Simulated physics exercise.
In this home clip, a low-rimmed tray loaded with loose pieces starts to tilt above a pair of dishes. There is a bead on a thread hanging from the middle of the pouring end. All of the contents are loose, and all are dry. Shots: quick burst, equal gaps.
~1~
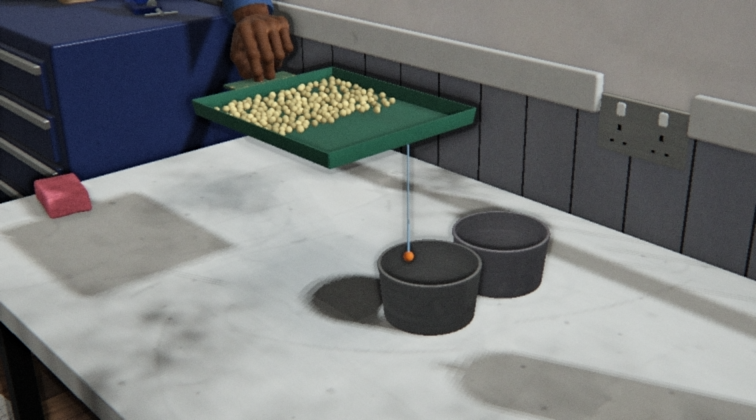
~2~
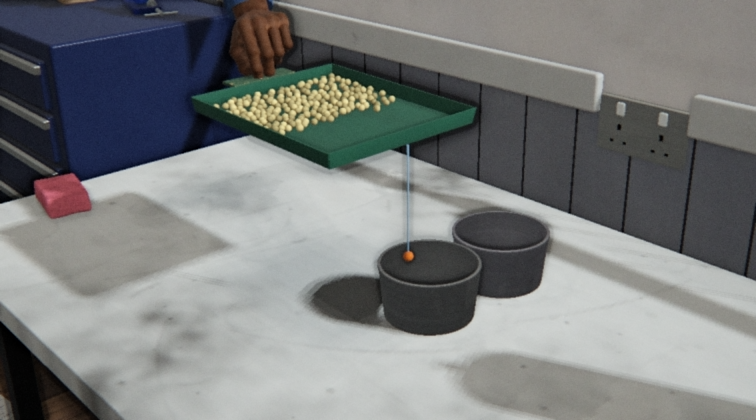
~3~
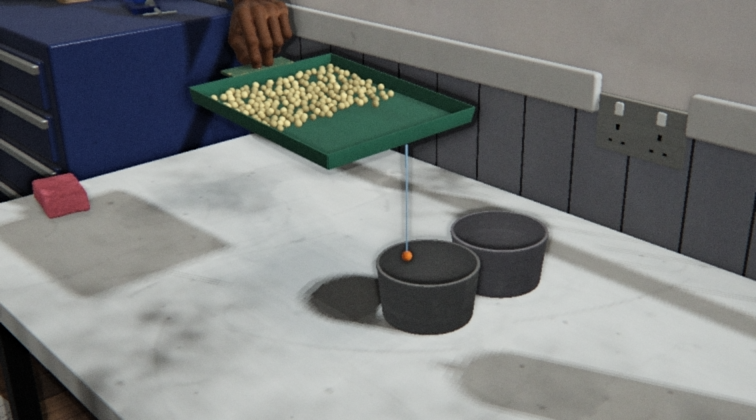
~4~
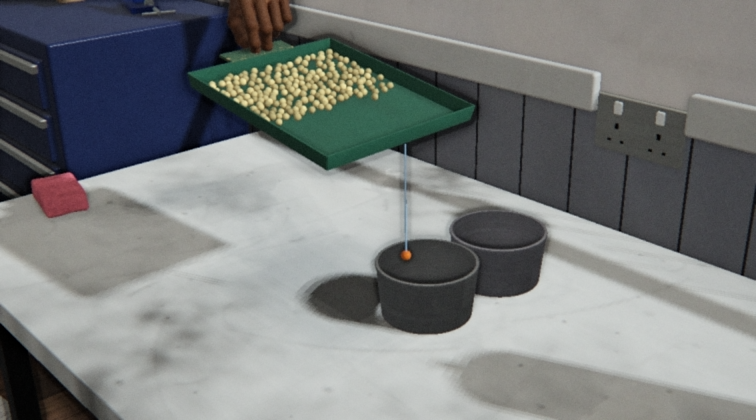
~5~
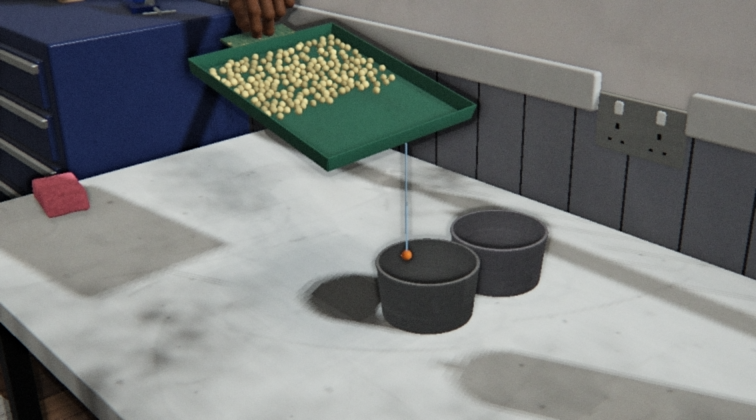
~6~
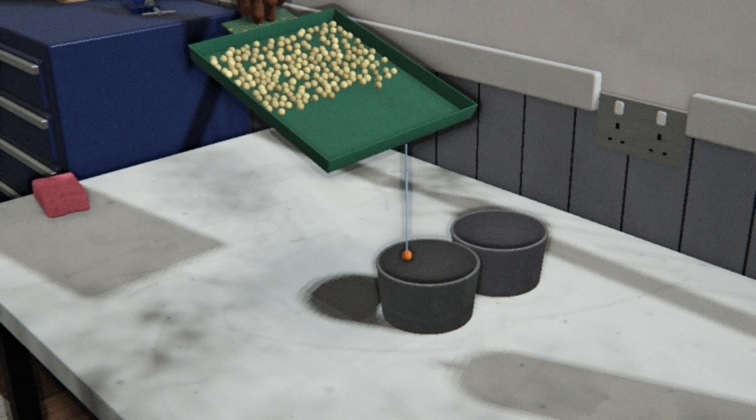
The clip opens on a green tray of small pale beans held level by a hand above two dark dishes, an orange bead hanging on a thread from its near end. The hand then raises the far end, tilting the tray gradually more steeply toward its lower left corner, while the beans shift little within it.
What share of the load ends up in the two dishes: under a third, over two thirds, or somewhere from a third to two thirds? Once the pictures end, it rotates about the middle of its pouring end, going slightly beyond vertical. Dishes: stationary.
Under a third.
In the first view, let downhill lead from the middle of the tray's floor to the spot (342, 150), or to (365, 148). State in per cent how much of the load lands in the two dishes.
That comes to 0 per cent the first time and 0 per cent the second.
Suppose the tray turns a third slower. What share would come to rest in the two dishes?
Around 10 percent.
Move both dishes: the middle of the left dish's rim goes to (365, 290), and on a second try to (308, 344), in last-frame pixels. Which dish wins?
The one on the left side, then the one on the right side.
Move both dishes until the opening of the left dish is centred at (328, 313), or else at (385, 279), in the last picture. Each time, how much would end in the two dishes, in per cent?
It comes to roughly 70 per cent in one try and roughly 40 per cent in the next.
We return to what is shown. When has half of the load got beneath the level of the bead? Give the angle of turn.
Angle: Close to 115°.
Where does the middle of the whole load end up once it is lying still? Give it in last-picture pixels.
Near pixel (411, 364).
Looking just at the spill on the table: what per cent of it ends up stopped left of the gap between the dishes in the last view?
Share on the left: Near 70 %.
Soon, tray tipped steeply; most on the tray; a stray few in the left dish; a small part outside both; about a quarter in the air.
A while on, tray tipped past a quarter turn; about half on the tray; a stray few in the left dish; about a quarter outside both; a small part in the air.
Towards the end, tray tipped past a quarter turn; a small part in the left dish; most outside both.
Finally, tray tipped past a quarter turn; a small part in the left dish; none in the right dish; most outside both.
